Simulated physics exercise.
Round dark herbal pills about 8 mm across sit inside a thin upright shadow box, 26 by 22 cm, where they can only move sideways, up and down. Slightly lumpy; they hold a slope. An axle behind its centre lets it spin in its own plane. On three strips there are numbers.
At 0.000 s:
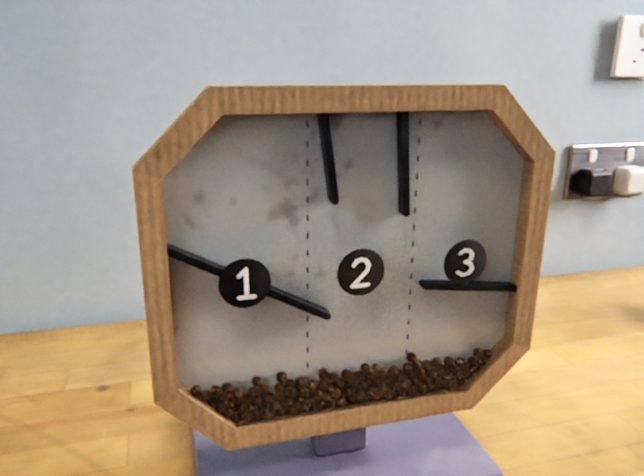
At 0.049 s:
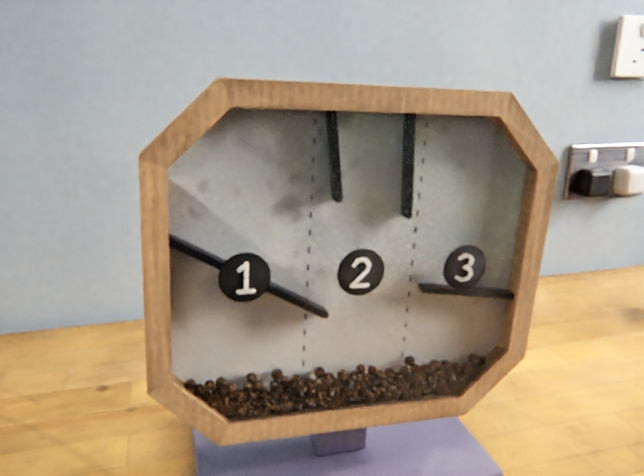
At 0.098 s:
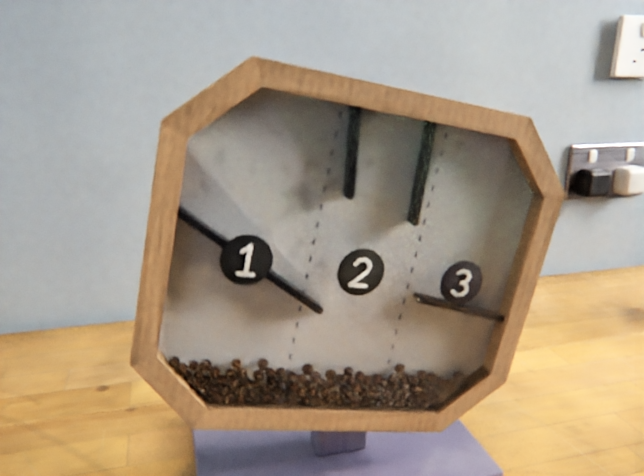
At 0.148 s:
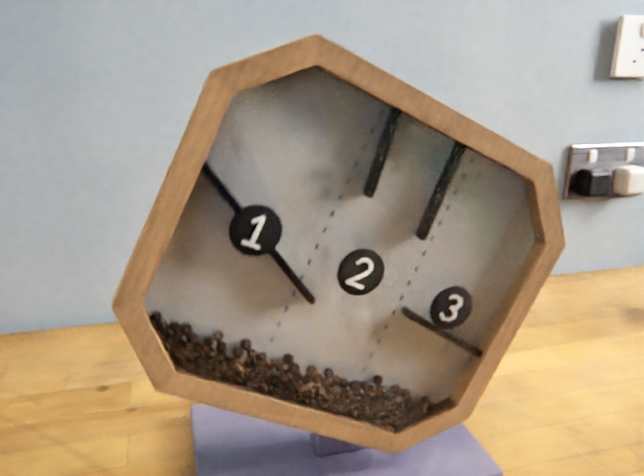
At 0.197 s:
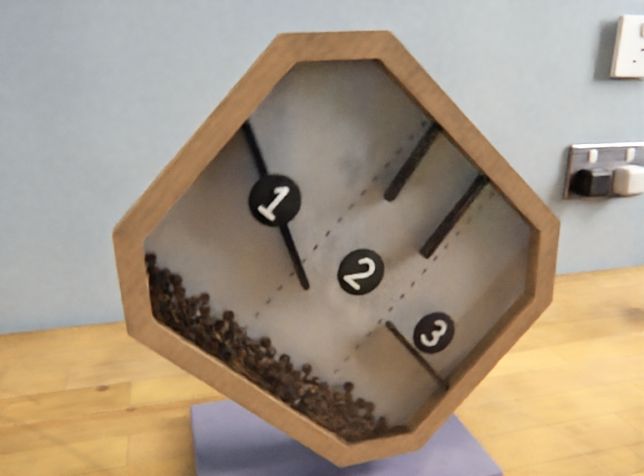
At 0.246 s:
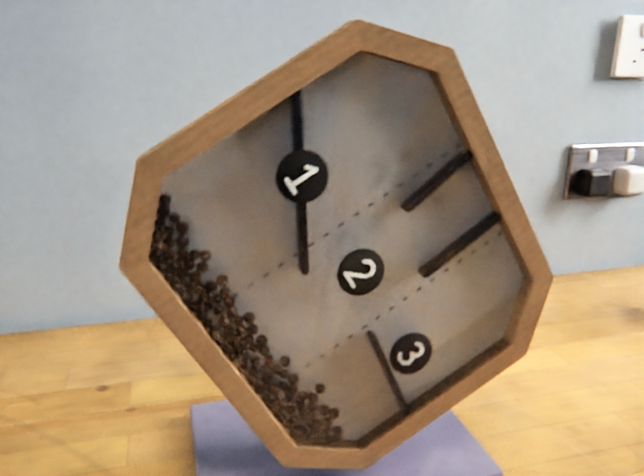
An eight-sided wooden-framed box with a clear front stands on a purple base on a wooden table, seen from the front by a still camera. Small dark brown balls line its bottom, below black bars and three numbered black discs, with sockets on the blue-grey wall at right. The box turns clockwise, slowly then further, and the balls shift into a steep slope along its lower left side.
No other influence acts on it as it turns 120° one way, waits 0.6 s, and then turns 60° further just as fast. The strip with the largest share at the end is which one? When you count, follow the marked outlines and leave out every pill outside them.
That is the one marked 3.
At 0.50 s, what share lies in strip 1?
Share: Some 0 per cent.
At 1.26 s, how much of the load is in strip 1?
I'd say some 0 in a hundred.
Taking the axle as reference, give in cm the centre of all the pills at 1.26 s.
I'd put it near 9 centimetres to the left and 2 centimetres below.
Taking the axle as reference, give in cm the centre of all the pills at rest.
The middle sits around 4 cm left of it and 5 cm below it.
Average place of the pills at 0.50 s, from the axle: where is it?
About 8 cm left and 4 cm below.
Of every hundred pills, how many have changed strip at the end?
Close to 65 in a hundred.
After 0.50 s, it stands 120° clockwise; the pills' middle is 8 cm left of and 4 cm below the centre; no. 2, 15 %, no. 3, 85 %.
After 1.26 s, it stands 150° clockwise; the pills' middle is 9 cm left of and 2 cm below the centre; no. 3, 100 %.
After 1.42 s, it stands 180° clockwise; the pills' middle is 8 cm left of and 3 cm above the centre; no. 2, 10 %, no. 3, 90 %.
Settled by 2.5 s, it stands 180° clockwise; no. 1, 10 %, no. 2, 40 %, no. 3, 55 %.
